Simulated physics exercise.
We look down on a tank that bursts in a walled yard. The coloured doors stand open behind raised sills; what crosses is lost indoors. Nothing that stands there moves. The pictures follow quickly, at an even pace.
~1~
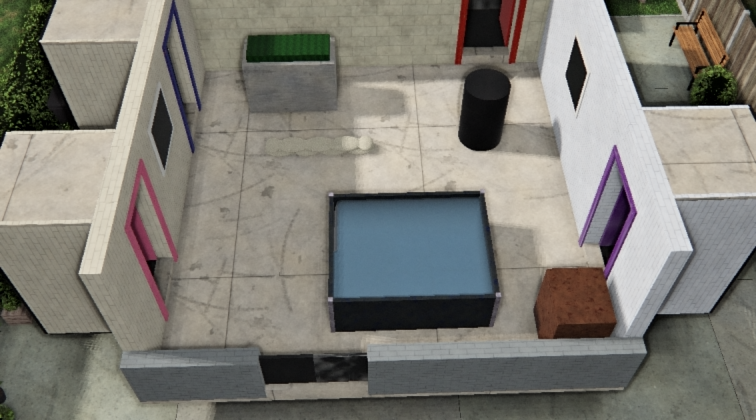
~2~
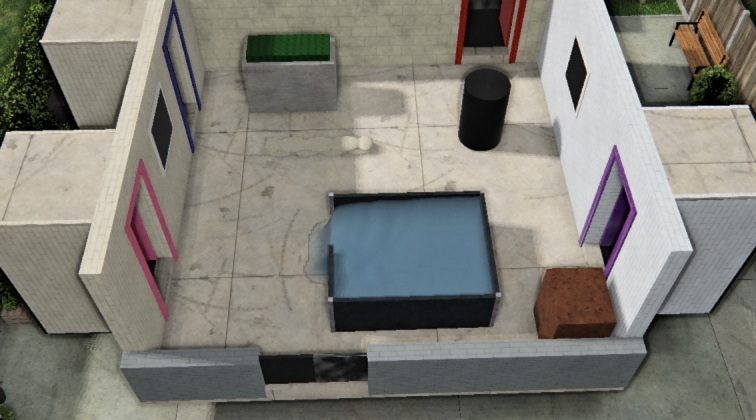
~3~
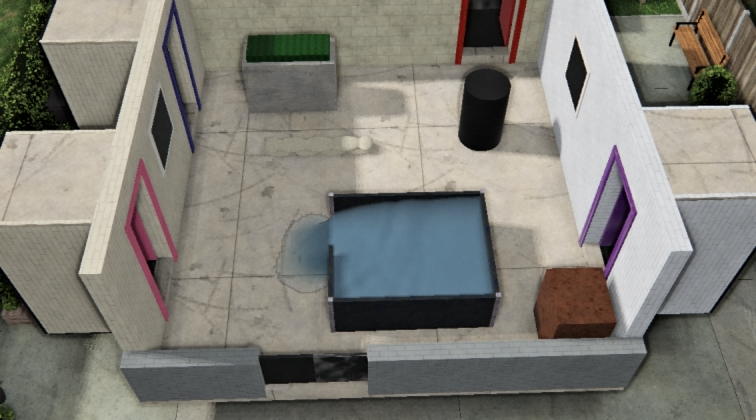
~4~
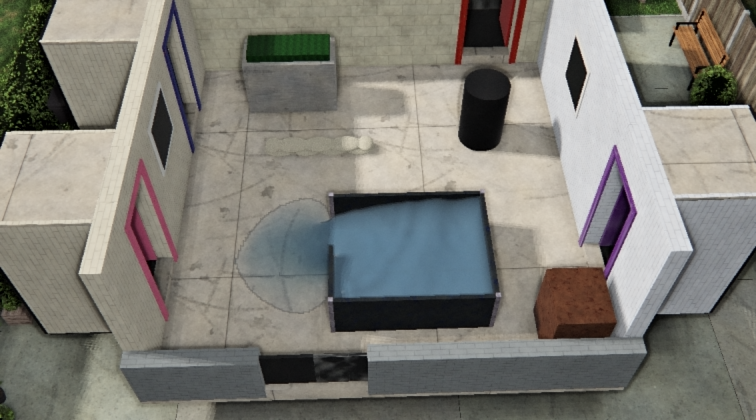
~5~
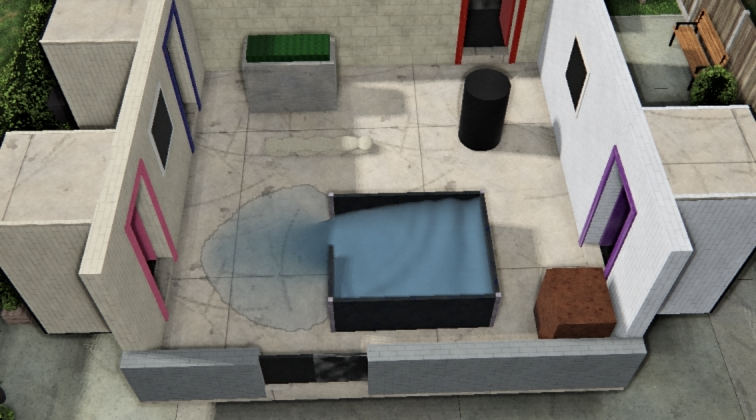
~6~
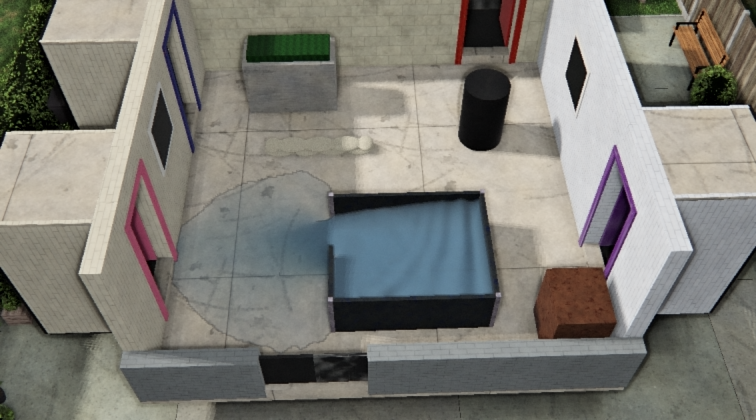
Dark tank of water bursting on its left side in a walled yard, water spreading leftward in a widening pool across paving.
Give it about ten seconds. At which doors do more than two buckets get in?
One by one: The purple door admits no more than that; the pink door lets in a lot; the red door admits no more than that; the blue door admits no more than that.
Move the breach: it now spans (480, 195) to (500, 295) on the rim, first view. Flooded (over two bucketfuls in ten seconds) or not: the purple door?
Purple door floods.
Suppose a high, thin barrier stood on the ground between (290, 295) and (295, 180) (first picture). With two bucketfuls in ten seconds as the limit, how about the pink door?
In short: The pink one takes less.
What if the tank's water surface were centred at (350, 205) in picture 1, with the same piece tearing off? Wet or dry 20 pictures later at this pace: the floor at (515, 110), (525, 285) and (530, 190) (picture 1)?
In that order: Free of water, no water, clear.
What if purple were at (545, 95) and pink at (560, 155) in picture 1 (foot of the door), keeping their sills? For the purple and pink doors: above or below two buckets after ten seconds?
In short: The purple door lets less in, the pink door keeps below it.
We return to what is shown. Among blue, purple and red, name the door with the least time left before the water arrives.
I say the blue door.
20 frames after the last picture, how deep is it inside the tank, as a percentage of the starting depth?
Close to 44 %.
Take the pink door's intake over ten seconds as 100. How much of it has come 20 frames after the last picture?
I make it 80 per cent.
A moment on, water covers 25 % of the floor; the purple door not reached, the pink door over two buckets in, the red door not reached, the blue door not reached.
Next, water covers 30 % of the floor; the purple door not reached, the pink door far over two buckets in, the red door not reached, the blue door wet at the sill, nothing in.
Then, water covers 45 % of the floor; the purple door not reached, the pink door far over two buckets in, the red door not reached, the blue door wet at the sill, nothing in.
Later, water covers 70 % of the floor; the purple door not reached, the pink door far over two buckets in, the red door wet at the sill, nothing in, the blue door wet at the sill, nothing in.
In the end, water covers 95 % of the floor; the purple door wet at the sill, nothing in, the pink door far over two buckets in, the red door wet at the sill, nothing in, the blue door wet at the sill, nothing in.
